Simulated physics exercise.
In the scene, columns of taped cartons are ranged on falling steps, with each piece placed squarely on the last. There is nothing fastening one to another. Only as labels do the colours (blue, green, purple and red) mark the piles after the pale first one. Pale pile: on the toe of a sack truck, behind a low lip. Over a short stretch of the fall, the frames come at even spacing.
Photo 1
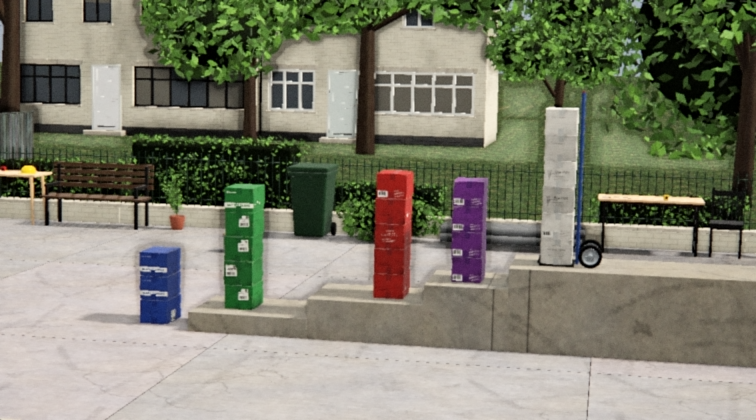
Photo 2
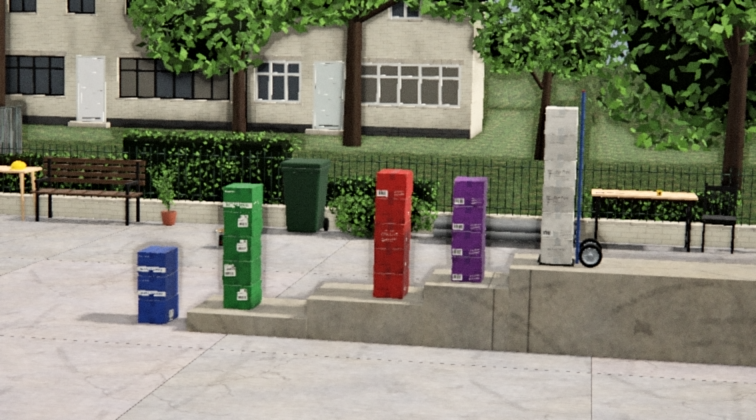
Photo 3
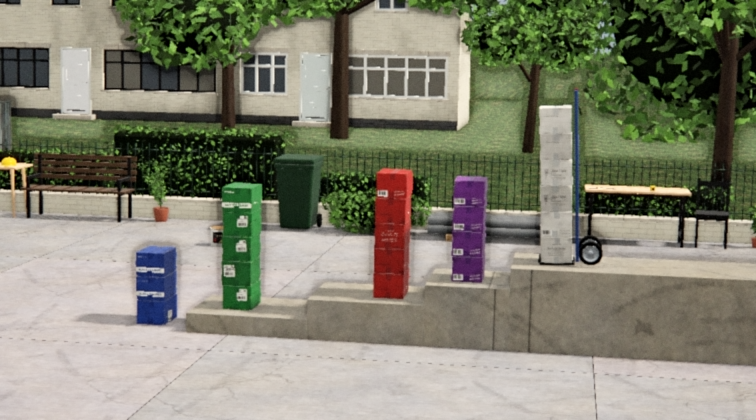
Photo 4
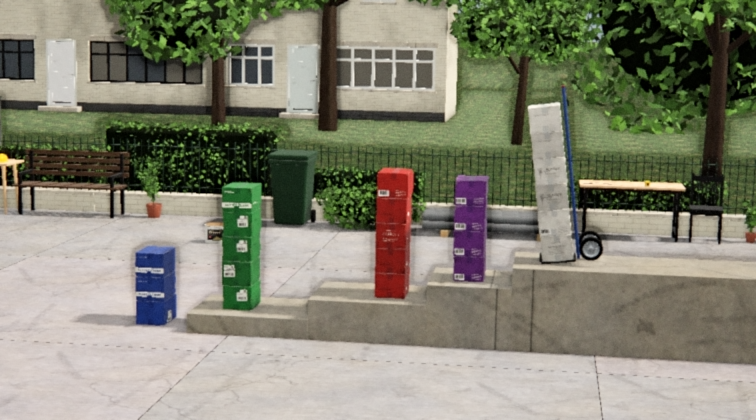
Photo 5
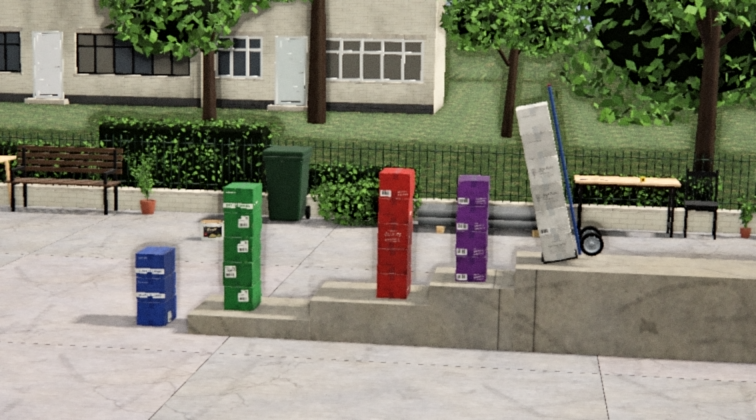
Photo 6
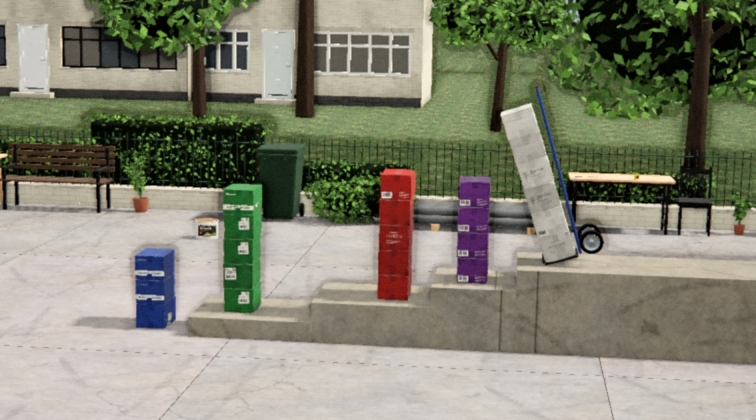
A tall pale stack of boxes on a hand truck stood upright at the top of some steps, then leaned gradually left, while the blue, green, red and purple stacks below stayed in place.
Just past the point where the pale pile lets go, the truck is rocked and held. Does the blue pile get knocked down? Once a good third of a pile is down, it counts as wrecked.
No, it stays up.
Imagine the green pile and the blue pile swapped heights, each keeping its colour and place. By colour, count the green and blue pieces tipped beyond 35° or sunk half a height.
The counts are green 2, blue 0.
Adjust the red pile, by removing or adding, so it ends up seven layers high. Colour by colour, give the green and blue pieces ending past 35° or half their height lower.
Green: 5; blue: 2.
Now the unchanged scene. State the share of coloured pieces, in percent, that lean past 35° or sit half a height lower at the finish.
Estimate: Near 75 percent.
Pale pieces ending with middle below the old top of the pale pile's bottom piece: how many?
Pale pieces: 6.
Just after the last frame, 5 of the pale pile down; none of the 3 blue cartons down (0 of 17 in all colours); top blue carton unmoved; top purple carton moved a little.
A moment on, 6 of the pale pile down; none of the 3 blue cartons down (0 of 17 in all colours); top blue carton unmoved; top purple carton tilted clearly.
Further on, 6 of the pale pile down; none of the 3 blue cartons down (9 of 17 in all colours); top blue carton unmoved; top red carton tilted steeply, some three heights lower.
Then, 6 of the pale pile down; none of the 3 blue cartons down (13 of 17 in all colours); top blue carton unmoved; top red carton on its side.
When it is over, 6 of the pale pile down; none of the 3 blue cartons down (13 of 17 in all colours); top blue carton moved a little; top green carton on its side. In pixels of the last frame, middles, top blue carton near (154, 264), top green carton near (84, 303).
